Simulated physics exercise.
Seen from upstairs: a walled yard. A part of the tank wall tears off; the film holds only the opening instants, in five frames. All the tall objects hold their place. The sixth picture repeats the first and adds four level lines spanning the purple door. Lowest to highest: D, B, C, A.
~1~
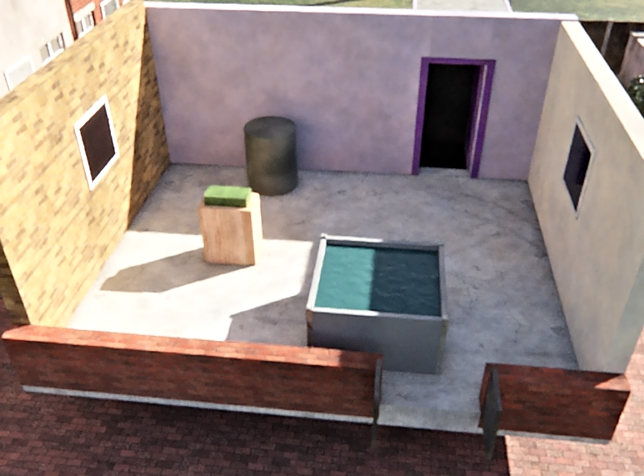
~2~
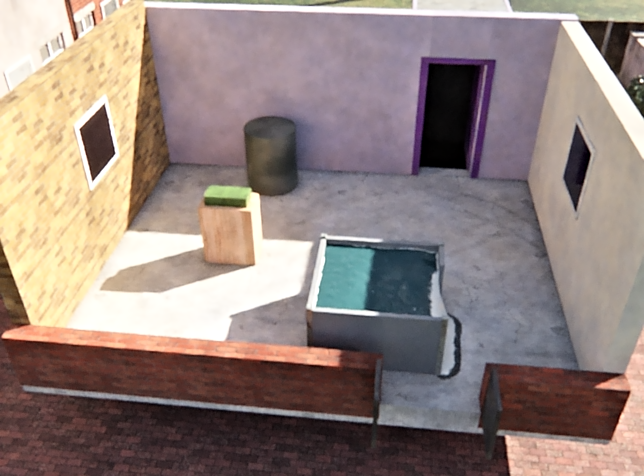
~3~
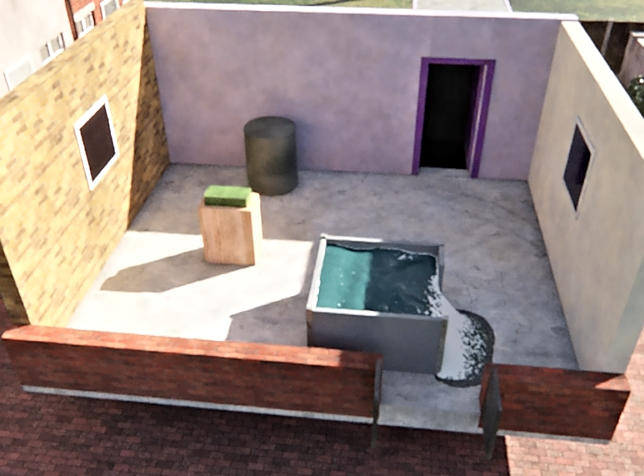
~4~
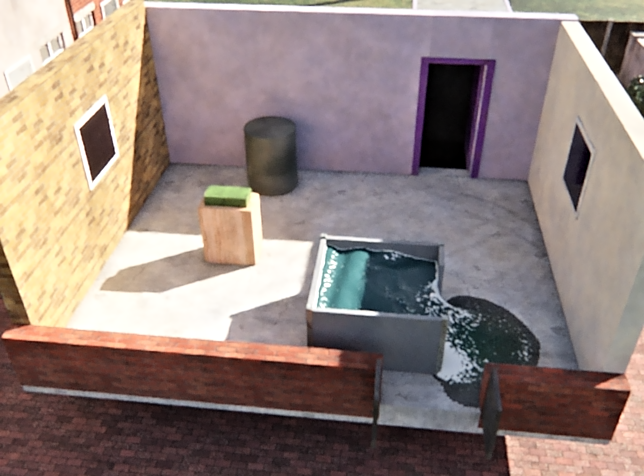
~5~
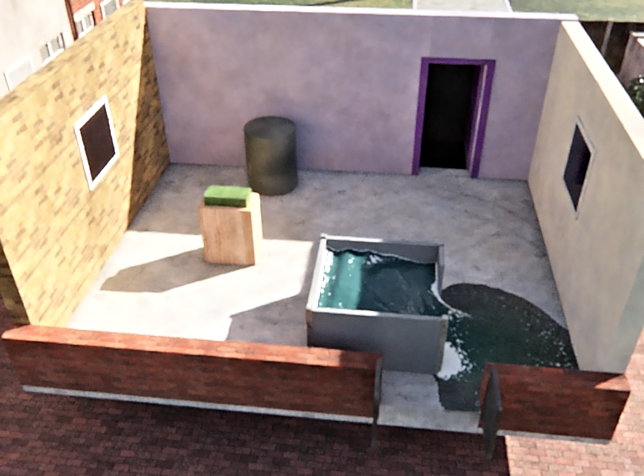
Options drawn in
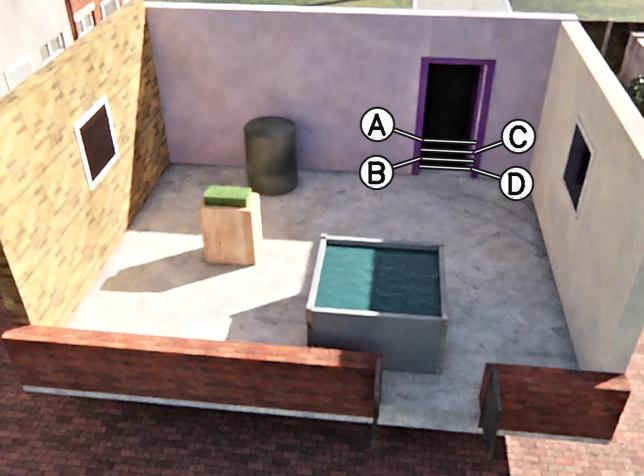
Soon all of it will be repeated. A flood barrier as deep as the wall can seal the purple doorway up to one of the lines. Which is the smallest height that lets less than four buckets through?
That is mark D.
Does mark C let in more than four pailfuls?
No, not at all.
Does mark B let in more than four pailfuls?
No.
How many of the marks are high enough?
All four.
On the marked copy, A at (448, 141); B at (446, 159); C at (447, 151); D at (445, 167); from the bottom up D, B, C, A.
With A, nothing gets over.
With B, nothing gets over.
With C, nothing gets over.
With D, a splash gets over, under a bucket.
